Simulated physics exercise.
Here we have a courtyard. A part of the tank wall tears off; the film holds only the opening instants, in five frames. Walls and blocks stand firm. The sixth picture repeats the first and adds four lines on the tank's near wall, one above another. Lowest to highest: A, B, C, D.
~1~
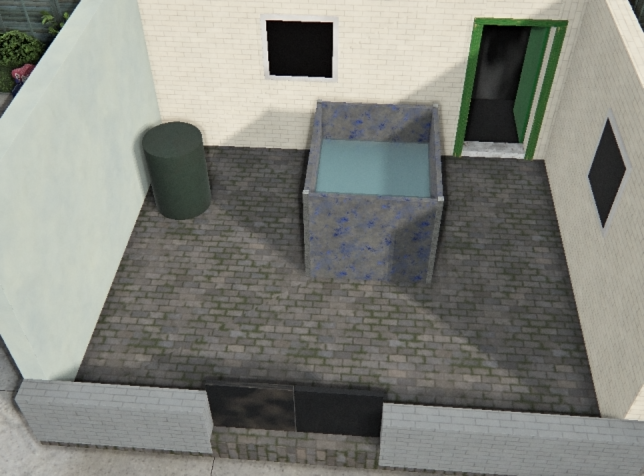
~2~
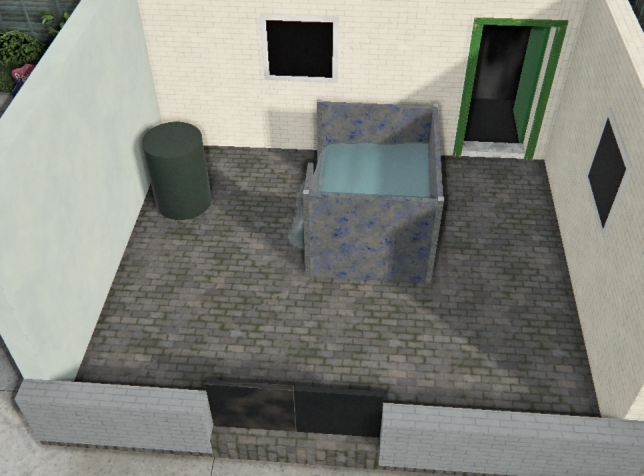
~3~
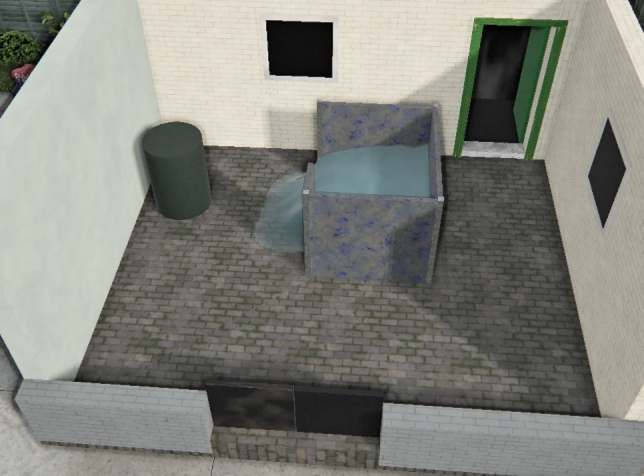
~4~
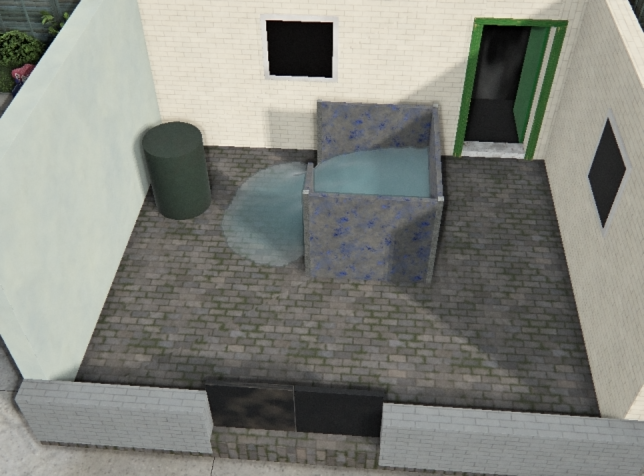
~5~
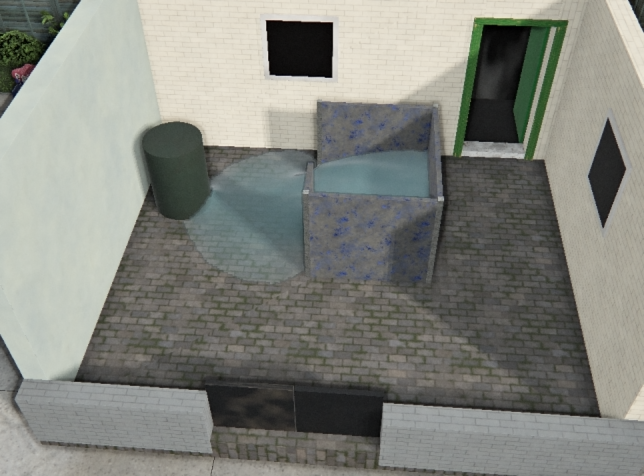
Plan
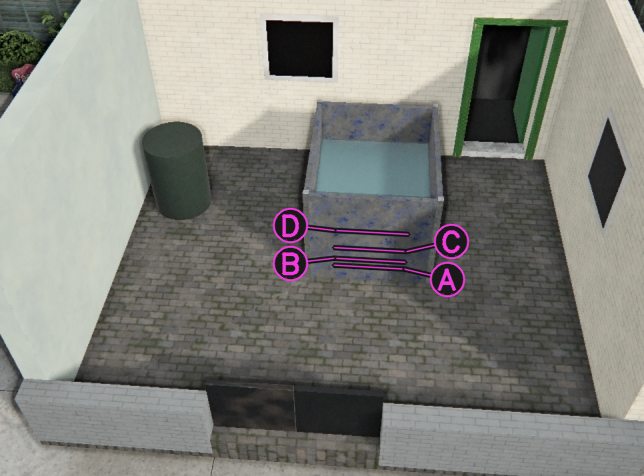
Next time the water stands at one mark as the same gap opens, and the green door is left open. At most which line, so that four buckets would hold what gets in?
The answer is level D.
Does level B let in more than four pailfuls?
No.
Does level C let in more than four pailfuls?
No.
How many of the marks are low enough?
All of them.
On the marked copy, A at (369, 267); B at (369, 260); C at (370, 249); D at (371, 232); from the bottom up A, B, C, D.
If A is chosen, nothing gets over.
If B is chosen, nothing gets over.
If C is chosen, a splash gets over, under a bucket.
If D is chosen, a bucket or two gets in.
